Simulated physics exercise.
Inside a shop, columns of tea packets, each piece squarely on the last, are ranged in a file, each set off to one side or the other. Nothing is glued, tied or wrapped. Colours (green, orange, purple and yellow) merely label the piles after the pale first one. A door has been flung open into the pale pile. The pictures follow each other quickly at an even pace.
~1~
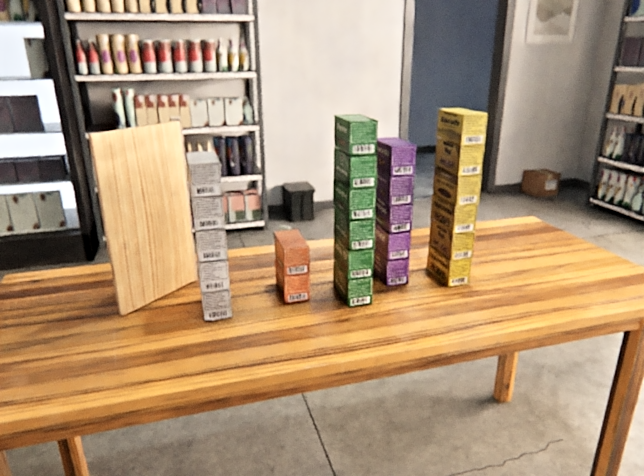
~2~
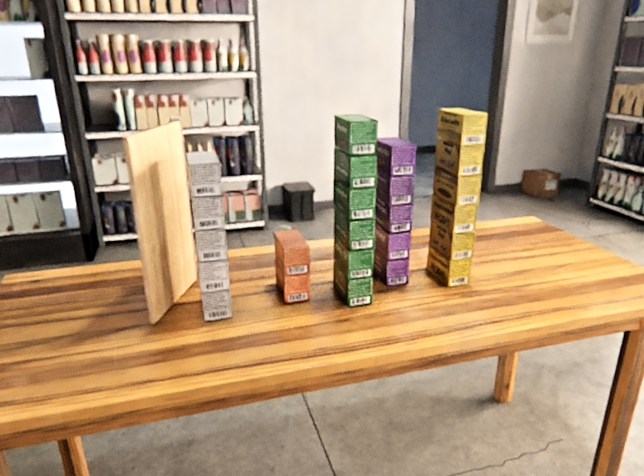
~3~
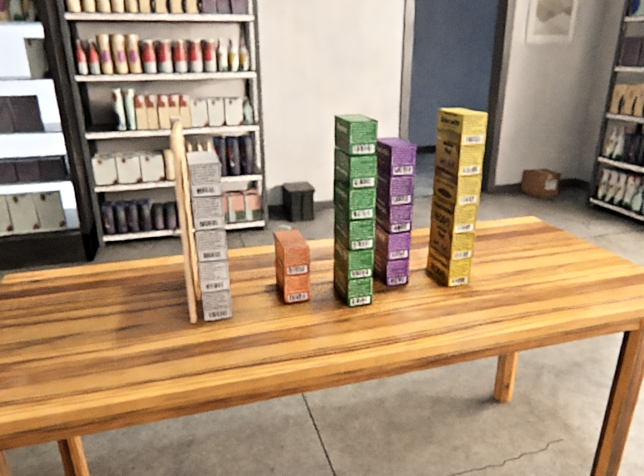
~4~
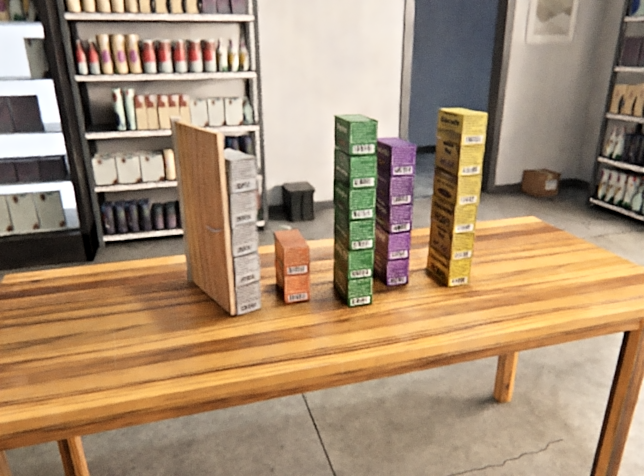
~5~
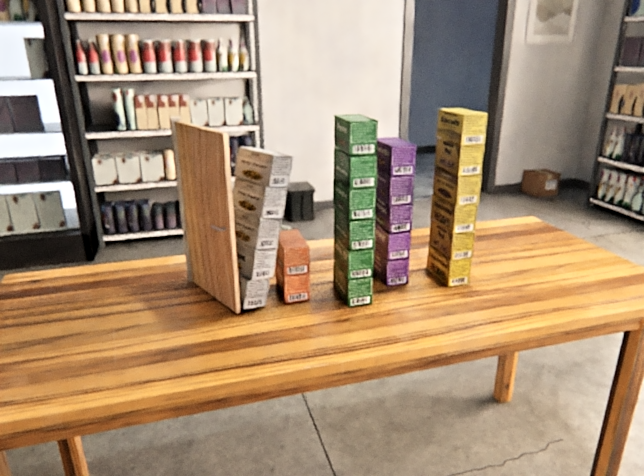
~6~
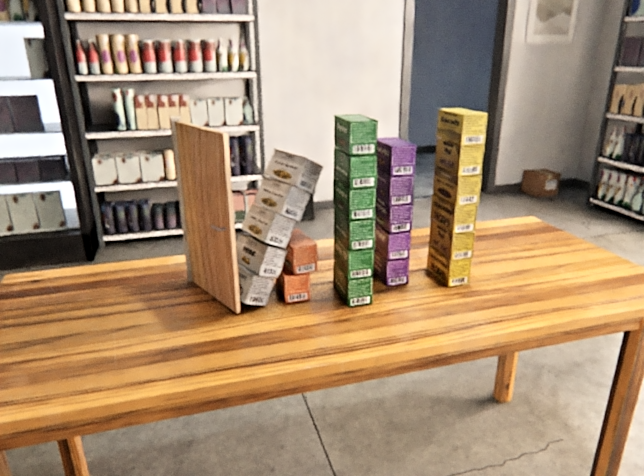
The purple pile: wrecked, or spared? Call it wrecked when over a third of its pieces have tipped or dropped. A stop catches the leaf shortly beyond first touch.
In the end the purple column is left standing.
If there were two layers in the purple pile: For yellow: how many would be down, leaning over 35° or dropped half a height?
Yellow 0.
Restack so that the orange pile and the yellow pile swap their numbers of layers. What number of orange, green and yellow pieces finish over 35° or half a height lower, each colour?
Down at the end: Orange 6, green 5, yellow 2.
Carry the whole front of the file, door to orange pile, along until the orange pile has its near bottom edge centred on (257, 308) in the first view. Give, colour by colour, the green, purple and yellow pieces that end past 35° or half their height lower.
Pile by pile, green 0, purple 0, yellow 0.
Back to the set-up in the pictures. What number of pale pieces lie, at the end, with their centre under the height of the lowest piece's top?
It comes to 4.
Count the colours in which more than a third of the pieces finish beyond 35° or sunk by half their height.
The count is 1.
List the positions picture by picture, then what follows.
In the first picture (we follow the side turned to the camera), door edge (96, 175) swinging in; top purple packet (404, 161); top green packet (364, 138); no other piece has moved.
In the second picture, door edge (131, 179) swinging in; top purple packet (404, 161).
In the third picture, door edge (178, 179) swinging in; top purple packet (404, 161).
In the fourth picture, door edge (223, 174) past square; top purple packet (404, 161).
In the fifth picture, door edge (229, 174) past square, top of the pale pile leaning a little; top purple packet (404, 161); no other piece has moved.
In the sixth picture, door edge (229, 174) past square, top of the pale pile leaning well over; top purple packet (404, 161); top orange packet (306, 260) displaced a little; one has shifted.
Soon, 4 of the pale pile down; none of the 5 purple packets down (0 of 19 in all colours); top purple packet unmoved; top orange packet tipped a little.
A while on, 4 of the pale pile down; none of the 5 purple packets down (1 of 19 in all colours); top purple packet displaced a little; top orange packet tipped well over.
Finally, 4 of the pale pile down; none of the 5 purple packets down (1 of 19 in all colours); top purple packet displaced a little; top orange packet tipped well over. Seen by the last camera, middles, top purple packet near (397, 156), top orange packet near (315, 252).
